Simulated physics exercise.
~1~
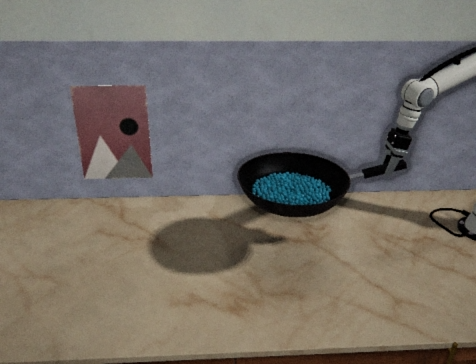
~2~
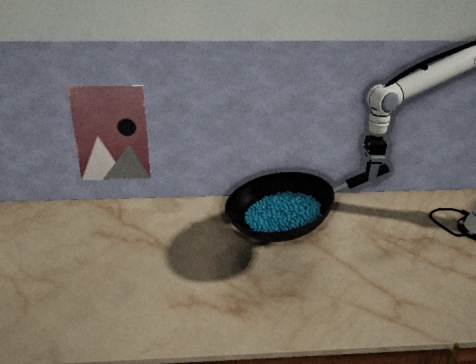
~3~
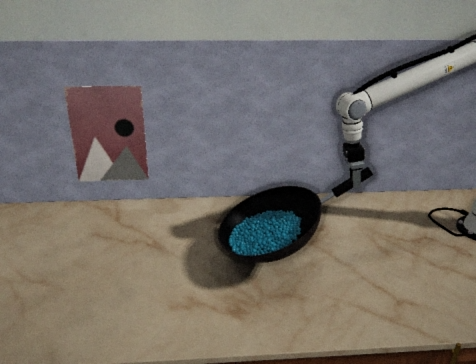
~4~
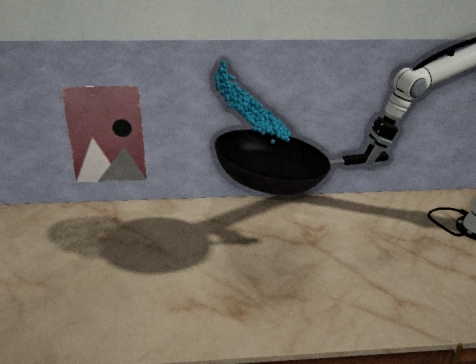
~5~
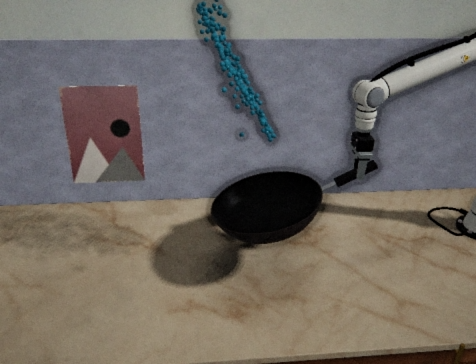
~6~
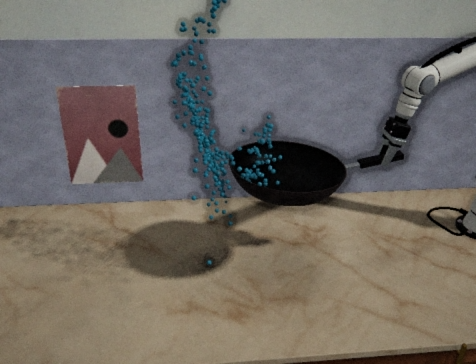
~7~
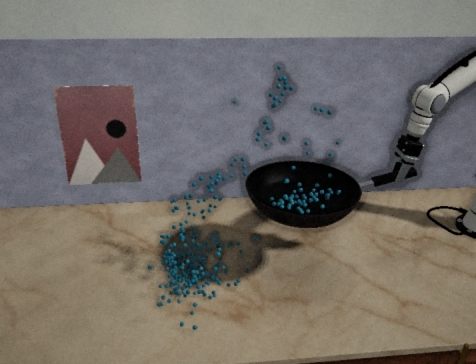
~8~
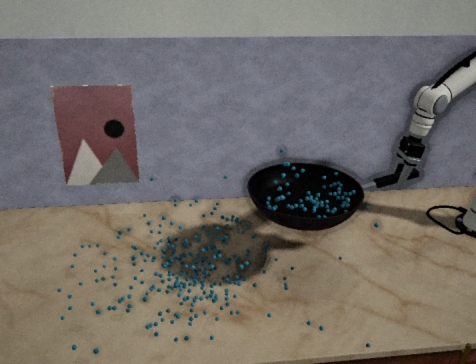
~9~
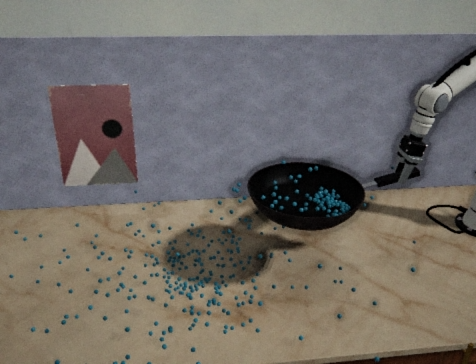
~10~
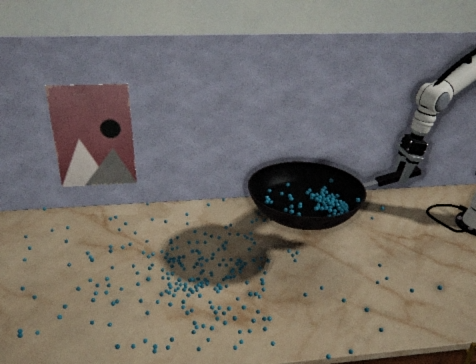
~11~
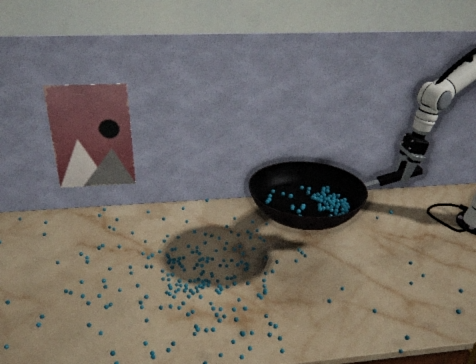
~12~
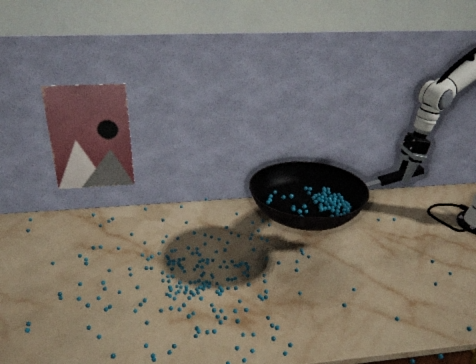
Above a marble counter, a robot arm tosses blue beads from a pan, spilling most.
